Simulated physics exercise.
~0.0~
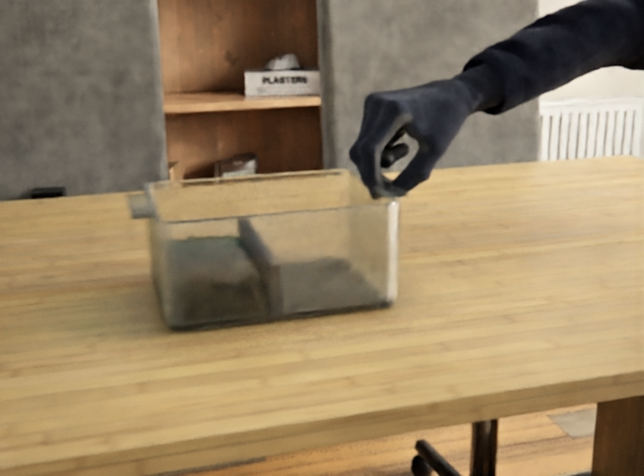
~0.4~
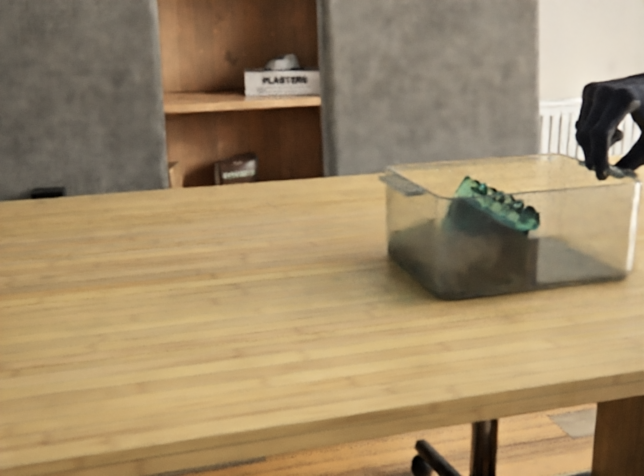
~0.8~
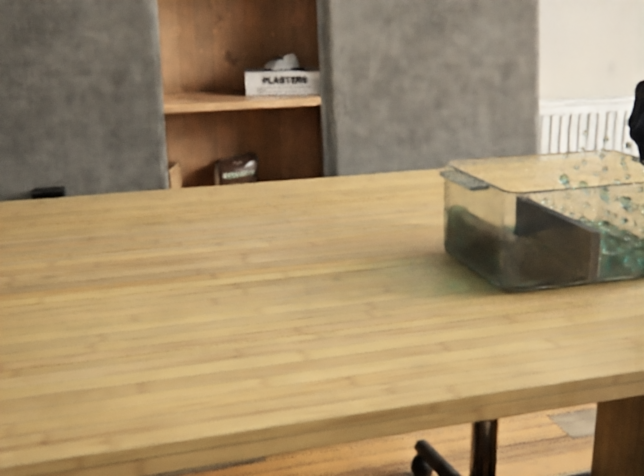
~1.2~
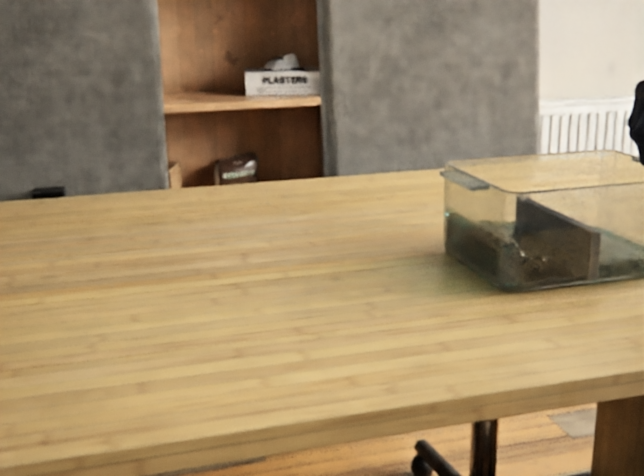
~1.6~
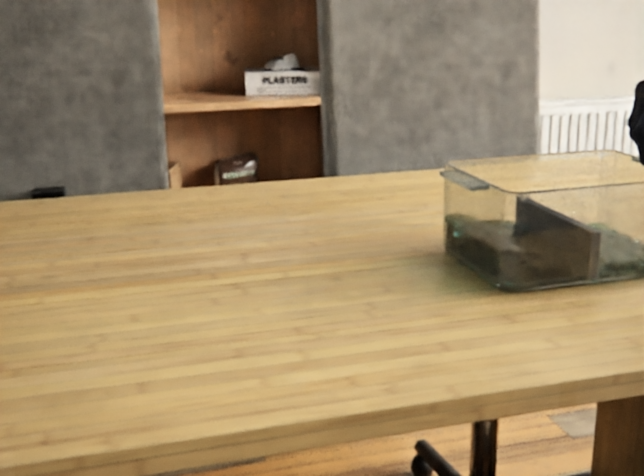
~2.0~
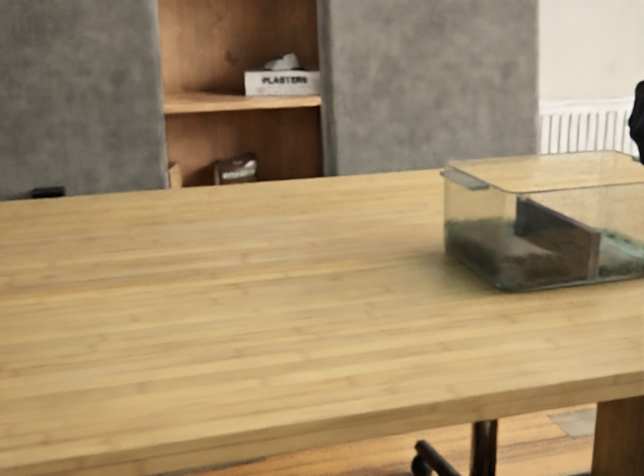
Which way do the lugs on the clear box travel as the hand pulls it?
The lugs move to the right along with the clear box.
On a wooden table, a gloved hand pulls a clear divided box right until it rests.
